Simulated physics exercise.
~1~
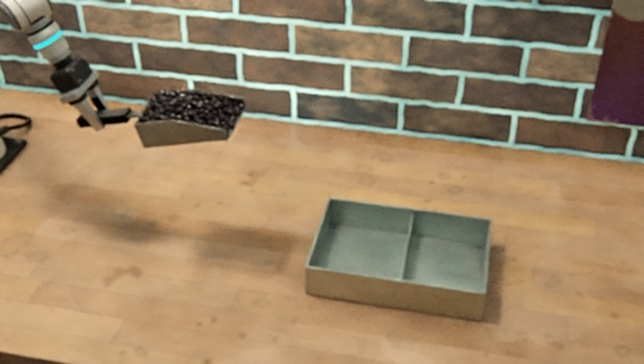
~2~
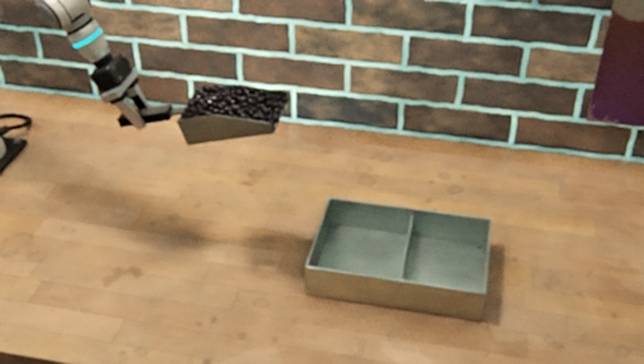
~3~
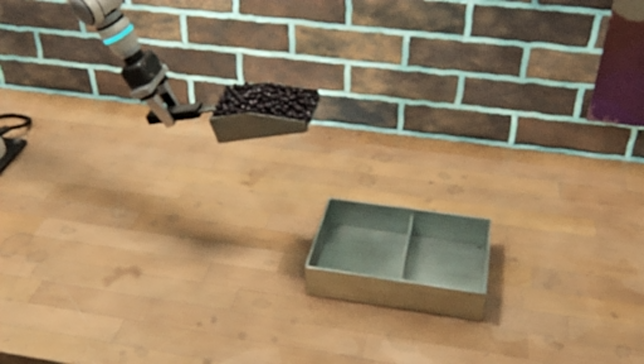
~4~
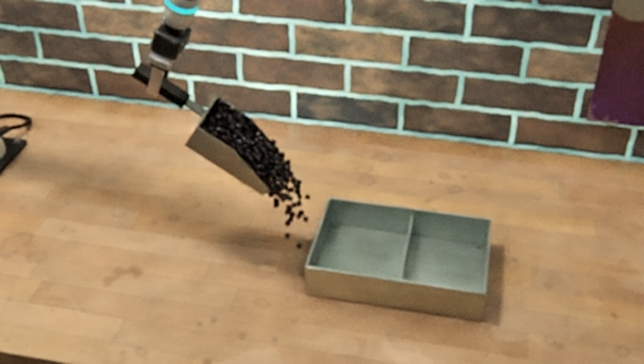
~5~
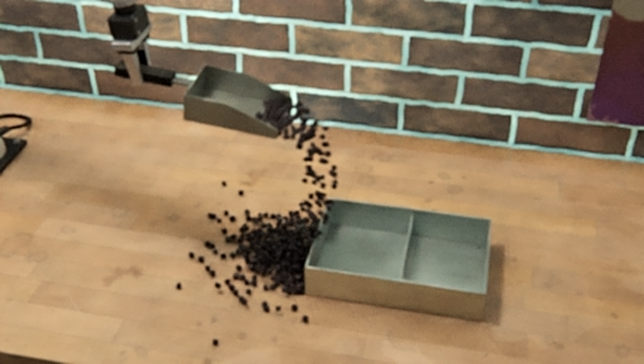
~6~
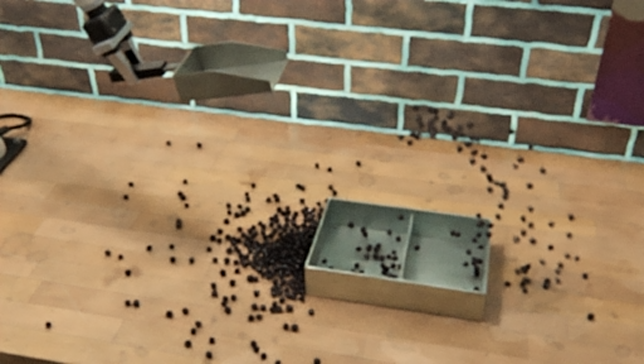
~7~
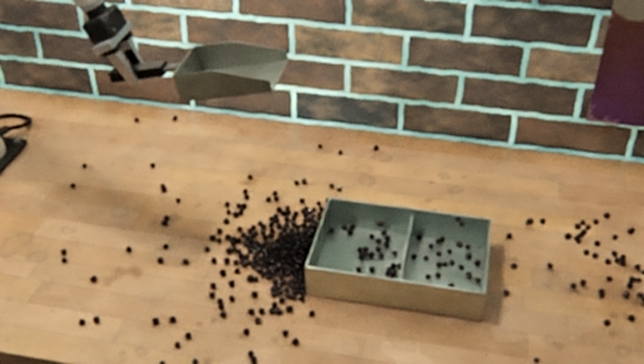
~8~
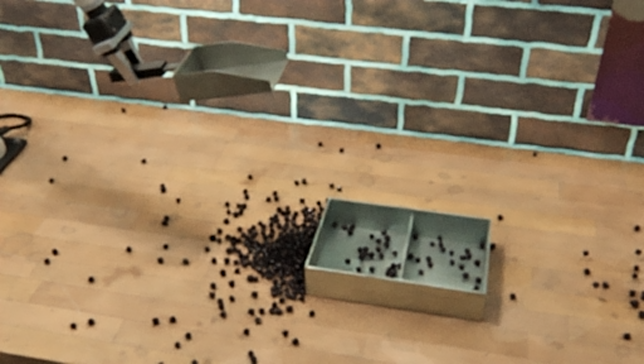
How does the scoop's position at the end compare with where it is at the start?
At the end the scoop hangs higher in the view and somewhat farther to the right than it does at the start.
A grey robot arm at the upper left holds a scoop heaped with black beads over a wooden table, seen from above against a brick wall with pale blue joints. A grey-green open box with two compartments stands right of centre. The arm carries the scoop to the right, then tips it steeply, and beads pour down short of the box, piling against its left side. The scoop rises and tilts back as more beads scatter over the table and into both compartments. Finally the scoop hangs still and empty, with most beads outside the box.
